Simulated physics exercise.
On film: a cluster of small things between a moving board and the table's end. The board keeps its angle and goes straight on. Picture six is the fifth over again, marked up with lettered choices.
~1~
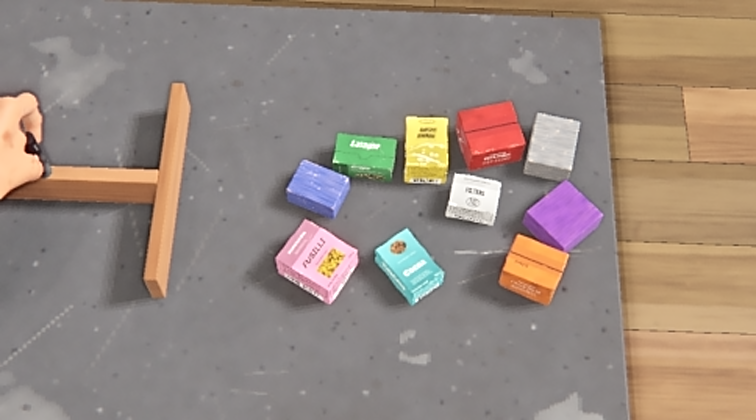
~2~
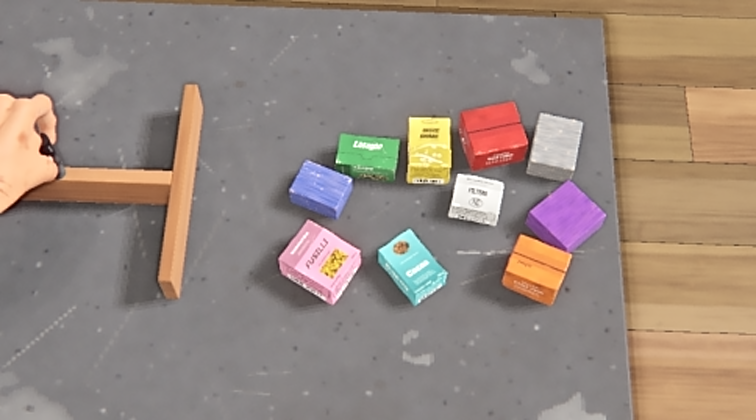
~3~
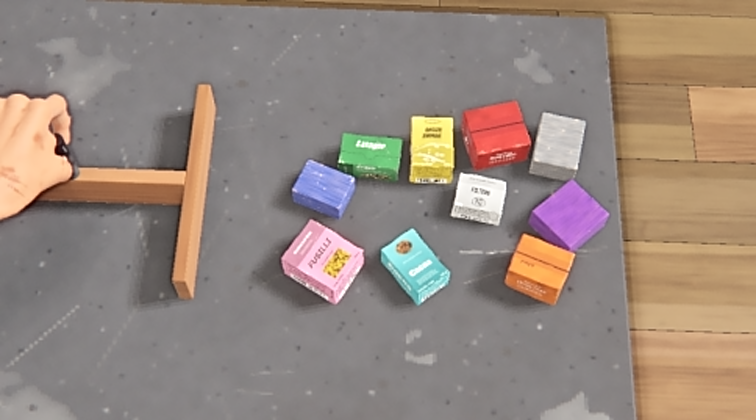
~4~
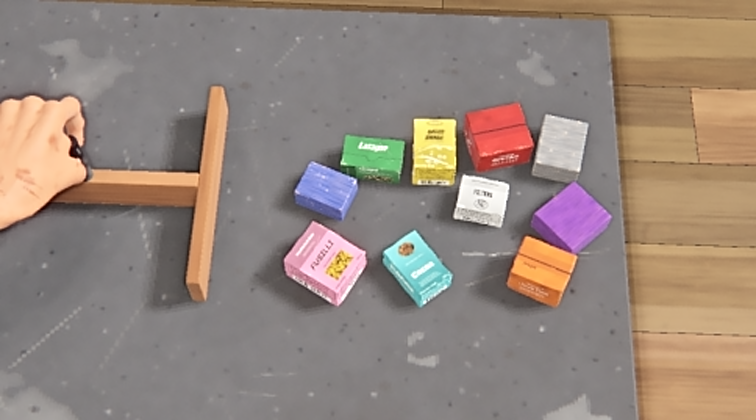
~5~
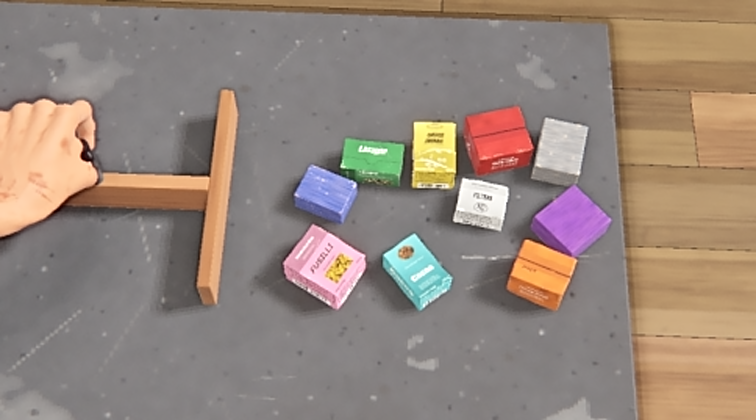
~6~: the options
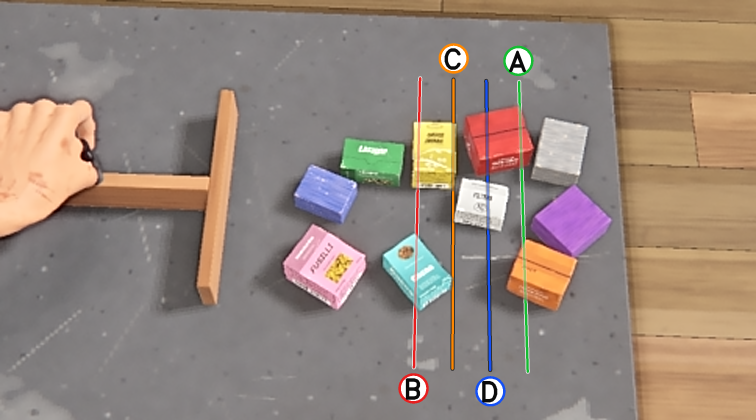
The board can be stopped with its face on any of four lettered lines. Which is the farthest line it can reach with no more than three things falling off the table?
Line D.
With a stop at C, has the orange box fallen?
By then, no.
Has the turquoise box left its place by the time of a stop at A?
Yes.
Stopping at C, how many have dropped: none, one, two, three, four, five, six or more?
One.
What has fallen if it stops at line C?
The grey block goes over.
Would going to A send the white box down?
No.
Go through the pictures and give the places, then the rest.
In the first frame, red box (490, 136); yellow box (426, 151); white box (473, 200).
In the second frame, board (178, 178); grey block (554, 148).
In the third frame, board (192, 178); turquoise box (415, 267).
In the fourth frame, board (205, 180); green packet (373, 160).
In the fifth frame, board (216, 183); blue block (326, 195); red box (498, 141); yellow box (434, 156).
On the marked copy, A at (523, 217); B at (417, 213); C at (453, 214); D at (488, 215).
Following D. Soon after the start, board (313, 187); turquoise box (423, 271); pink packet (356, 264).
Later, board (411, 191); grey block (597, 155); red box (547, 145).
In the end, board (487, 193); grey block over the edge; red box (619, 152); one fallen.
As for the rest, A drops four; B is within the limit but short; C is within the limit but short.
